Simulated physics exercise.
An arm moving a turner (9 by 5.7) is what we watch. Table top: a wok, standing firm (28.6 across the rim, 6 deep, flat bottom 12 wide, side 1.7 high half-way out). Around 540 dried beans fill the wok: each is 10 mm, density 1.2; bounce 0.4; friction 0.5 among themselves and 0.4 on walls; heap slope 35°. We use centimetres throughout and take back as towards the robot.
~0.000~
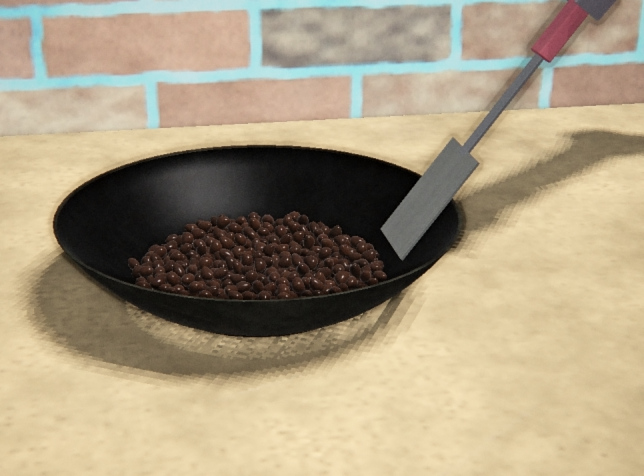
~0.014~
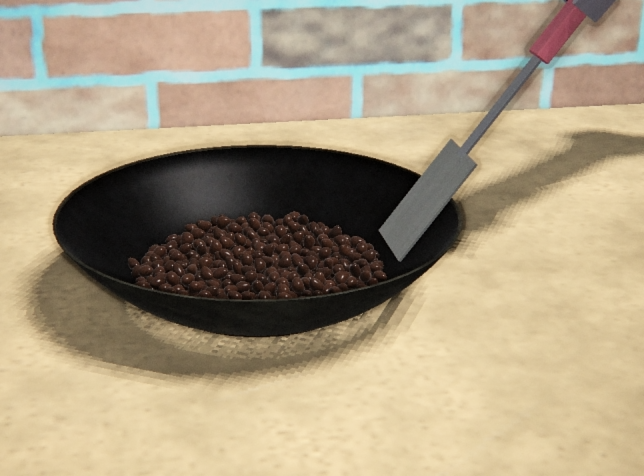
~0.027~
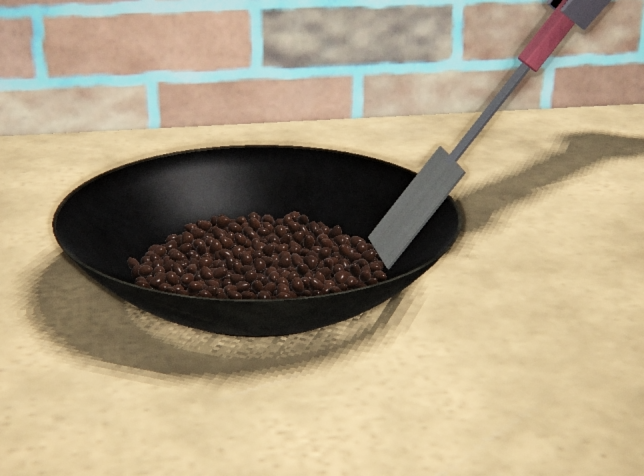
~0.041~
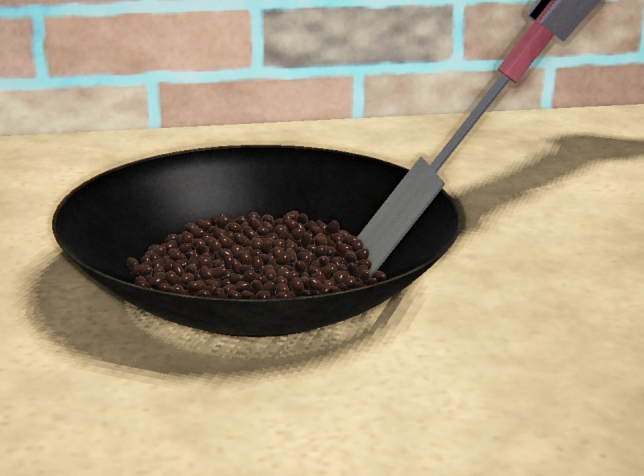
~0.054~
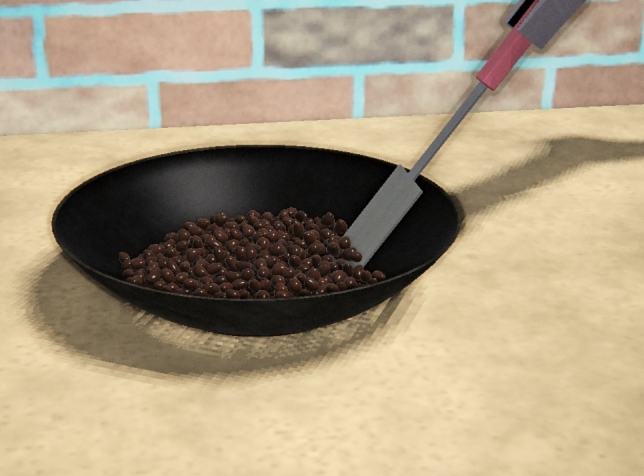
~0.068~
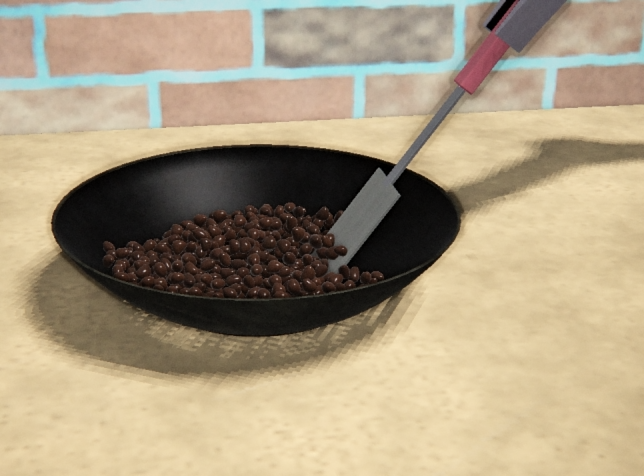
A turner slides down into a black wok and pushes the dark beans to the left.
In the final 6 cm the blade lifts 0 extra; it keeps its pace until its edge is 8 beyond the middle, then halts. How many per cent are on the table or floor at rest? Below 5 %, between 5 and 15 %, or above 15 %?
Between 5 and 15 %.
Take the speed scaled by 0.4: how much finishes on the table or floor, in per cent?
Near 0 in a hundred.
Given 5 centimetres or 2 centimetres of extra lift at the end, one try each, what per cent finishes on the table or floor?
5 and 15 %.
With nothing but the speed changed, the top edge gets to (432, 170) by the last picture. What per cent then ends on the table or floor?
Near 5 in a hundred.
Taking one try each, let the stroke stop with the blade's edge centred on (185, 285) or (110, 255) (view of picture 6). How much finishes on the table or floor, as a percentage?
About 0 and 30 per cent.
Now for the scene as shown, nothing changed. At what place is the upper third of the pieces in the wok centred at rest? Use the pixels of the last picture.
Pixel estimate: About (127, 250).
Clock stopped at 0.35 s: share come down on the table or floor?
Estimate: About 8 percent.
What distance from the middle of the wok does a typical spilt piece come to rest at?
I reckon close to 22 centimetres.
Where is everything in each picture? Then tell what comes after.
The first picture shows the turner top edge at (466, 150), sloping 53°; upper third of the load around (260, 263), from x 135 to 380, top at y 215; 540 in the wok.
The second picture shows the turner top edge at (464, 151), sloping 53°; upper third of the load around (260, 263), from x 135 to 380, top at y 215.
The third picture shows the turner top edge at (453, 159), sloping 53°; upper third of the load around (260, 263), from x 135 to 380, top at y 215.
The fourth picture shows the turner top edge at (433, 170), sloping 53°; upper third of the load around (261, 260), from x 135 to 380, top at y 215.
The fifth picture shows the turner top edge at (411, 177), sloping 53°; upper third of the load around (259, 255), from x 125 to 380, top at y 215.
The sixth picture shows the turner top edge at (389, 181), sloping 53°; upper third of the load around (244, 249), from x 110 to 375, top at y 210; 540 in the wok.
After 0.10 s, sloping 53°, highest piece 6 above the table; 540 in the wok.
After 0.13 s, sloping 53°, highest piece 8 above the table; 540 in the wok.
After 0.35 s, sloping 53°, highest piece 7 above the table; 488 in the wok, 43 on the table or floor, 9 on the blade or in flight.
After 1.40 s, sloping 53°, highest piece 6 above the table; 488 in the wok, 52 on the table or floor.
In the end, 488 in the wok, 52 on the table or floor. That is 10 % on the table or floor.
